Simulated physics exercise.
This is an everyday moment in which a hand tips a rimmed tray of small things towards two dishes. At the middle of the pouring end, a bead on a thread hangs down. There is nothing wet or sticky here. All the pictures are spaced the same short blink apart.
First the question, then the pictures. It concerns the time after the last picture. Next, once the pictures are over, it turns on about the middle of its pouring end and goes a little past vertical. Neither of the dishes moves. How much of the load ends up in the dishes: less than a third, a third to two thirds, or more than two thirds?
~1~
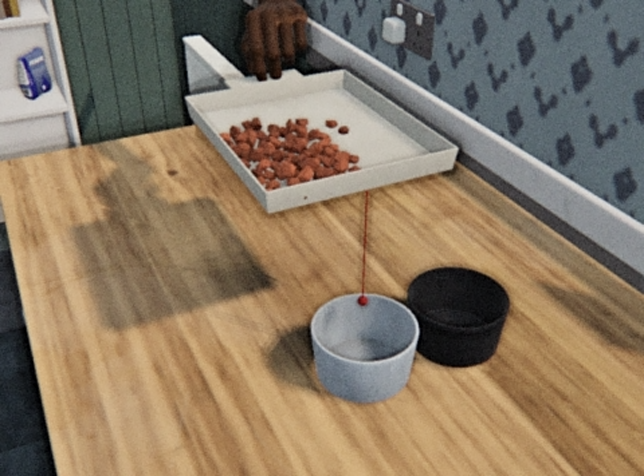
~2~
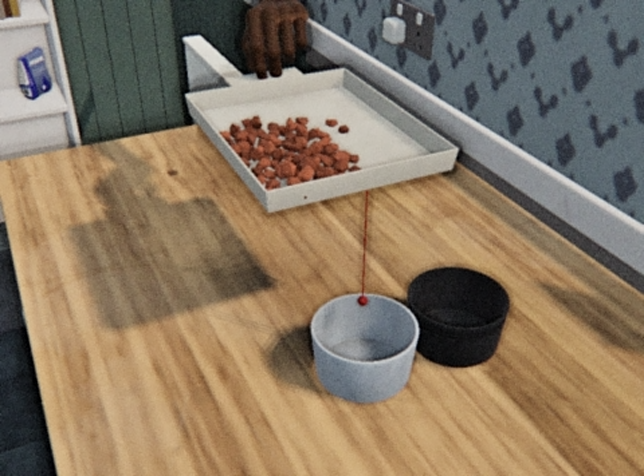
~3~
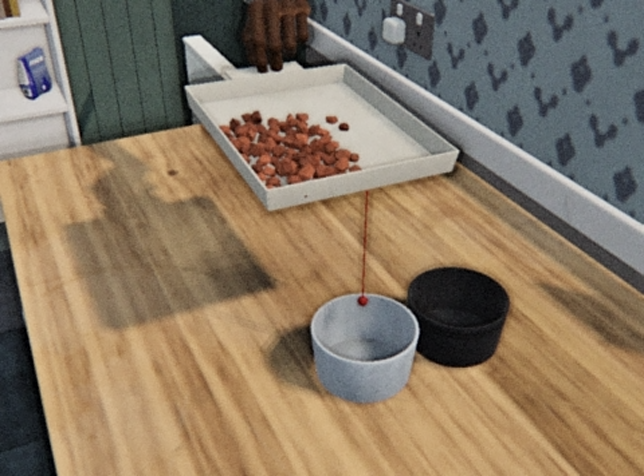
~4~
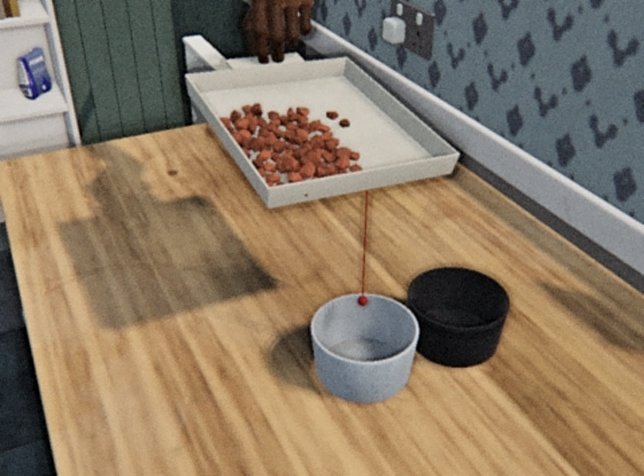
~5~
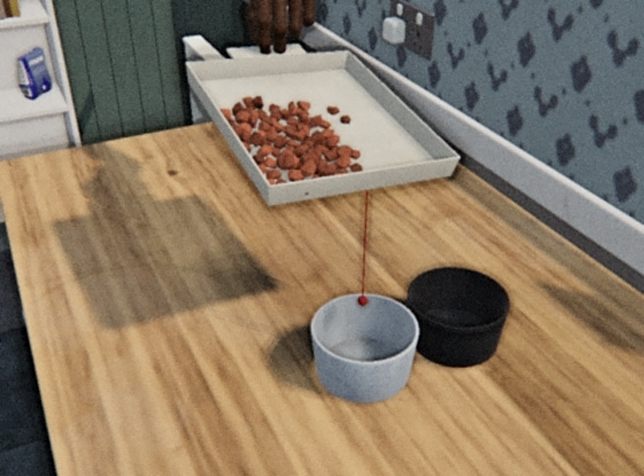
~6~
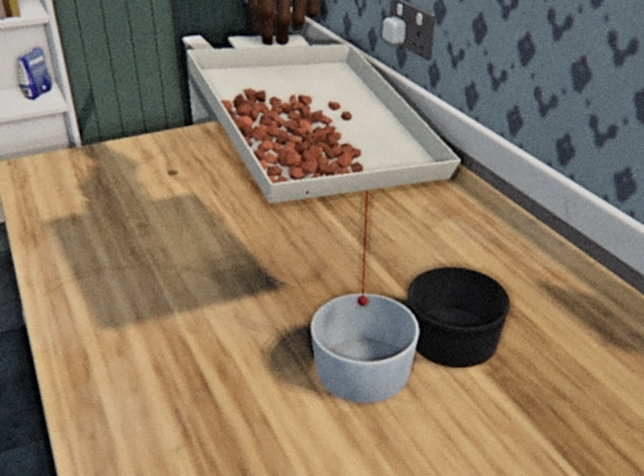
More than two thirds.
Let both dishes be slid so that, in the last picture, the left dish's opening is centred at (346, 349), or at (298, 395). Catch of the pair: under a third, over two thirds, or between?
The first try: Above two thirds. The second: Under a third.
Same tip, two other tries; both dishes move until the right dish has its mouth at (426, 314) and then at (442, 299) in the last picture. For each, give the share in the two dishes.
That makes 80 per cent, followed by 90 per cent.
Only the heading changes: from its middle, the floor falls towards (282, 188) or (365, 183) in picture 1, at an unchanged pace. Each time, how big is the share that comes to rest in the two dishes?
About 0 % and about 40 %.
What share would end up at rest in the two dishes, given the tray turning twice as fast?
Estimated share: Some 80%.
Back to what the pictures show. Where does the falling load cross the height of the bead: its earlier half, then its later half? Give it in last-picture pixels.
The first part passes (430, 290); everything after passes (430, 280).
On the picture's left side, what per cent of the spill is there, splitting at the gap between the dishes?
30 per cent, roughly.
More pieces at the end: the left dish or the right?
The one on the right.
Shortly afterwards, tray tipped steeply; all but a few on the tray; only a few in the air.
Next, tray tipped right over; near half on the tray; only a few in the left dish; near a quarter in the right dish; a little outside both; near a quarter in the air.
Some moments later, tray tipped past a quarter turn; a little in the left dish; the bulk in the right dish; a little outside both.
In the end, tray tipped past a quarter turn; a little in the left dish; the bulk in the right dish; a little outside both.
